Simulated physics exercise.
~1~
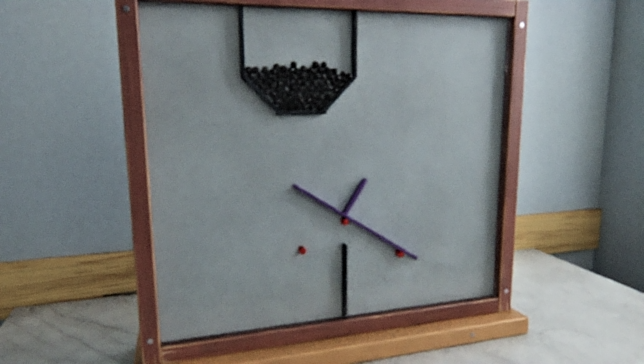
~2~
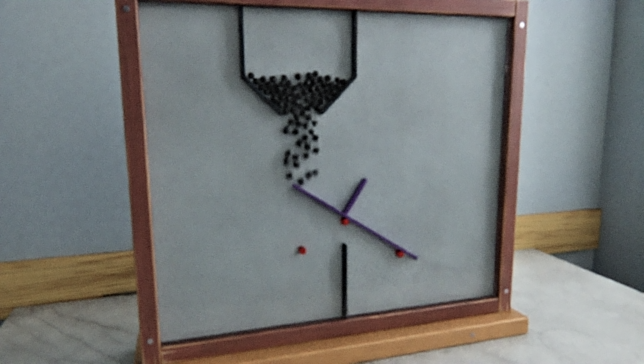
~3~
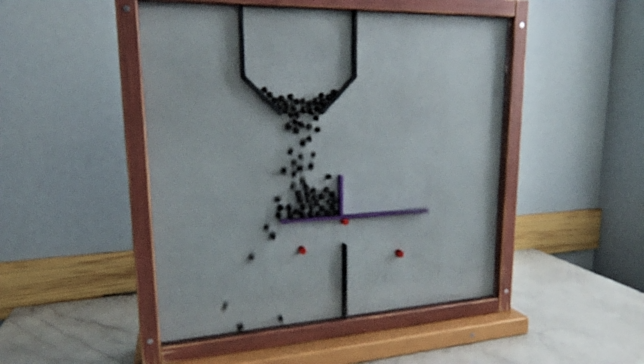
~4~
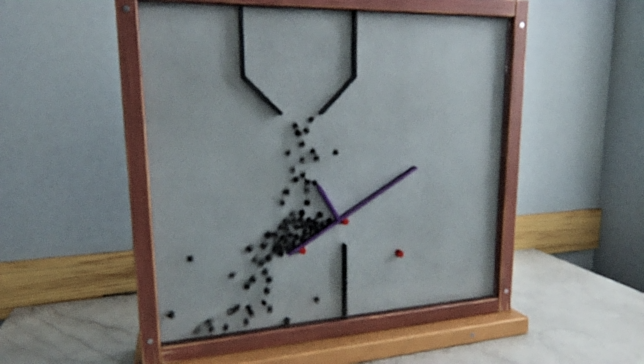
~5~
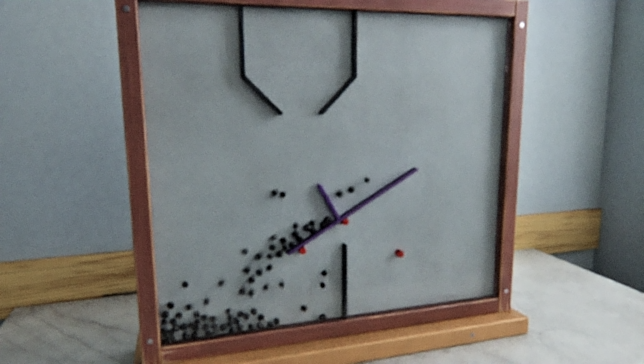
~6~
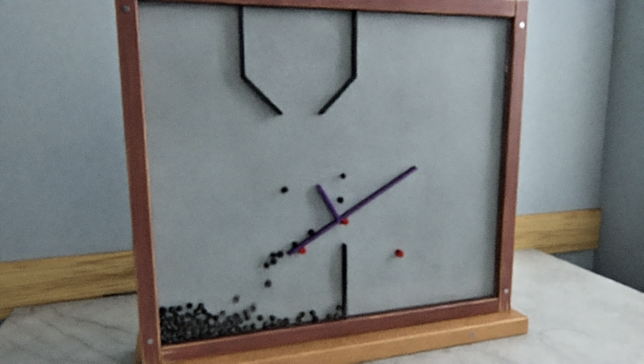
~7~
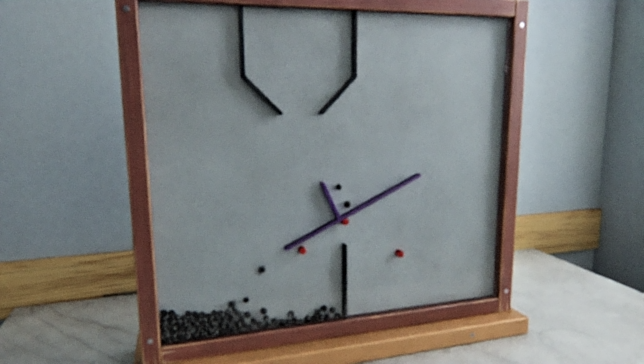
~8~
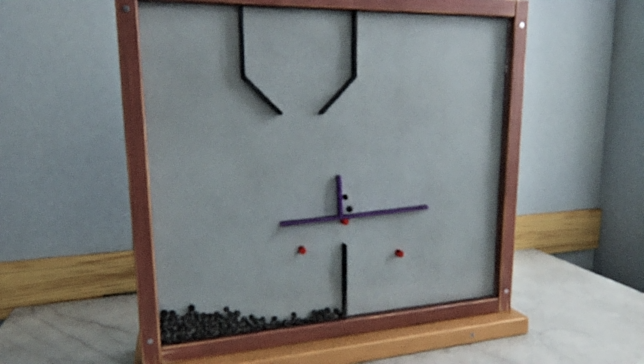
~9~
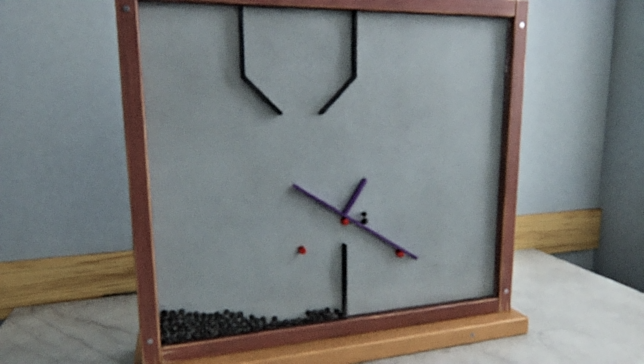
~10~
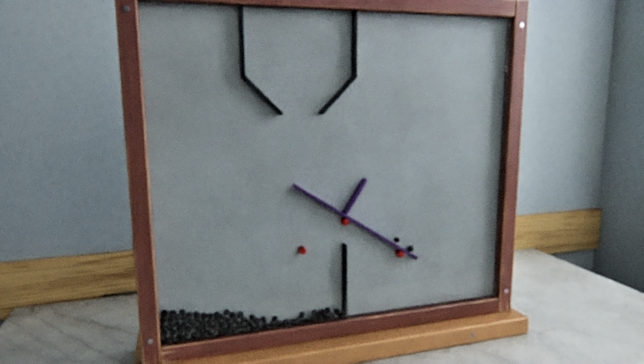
Black beads fill a hopper at the top of a shallow, brown-framed case standing on a pale marbled surface against a blue-grey wall, seen from the front by a still camera. Below, a purple tray with an upright fin slopes down to the right above two bins split by a black divider. The beads pour onto the tray's left side, and it tips left, spilling them into the left bin. As the stream runs out, two stragglers land right of the fin and the tray swings back. They roll toward its lowered right end, while nearly all the beads lie in the left bin.
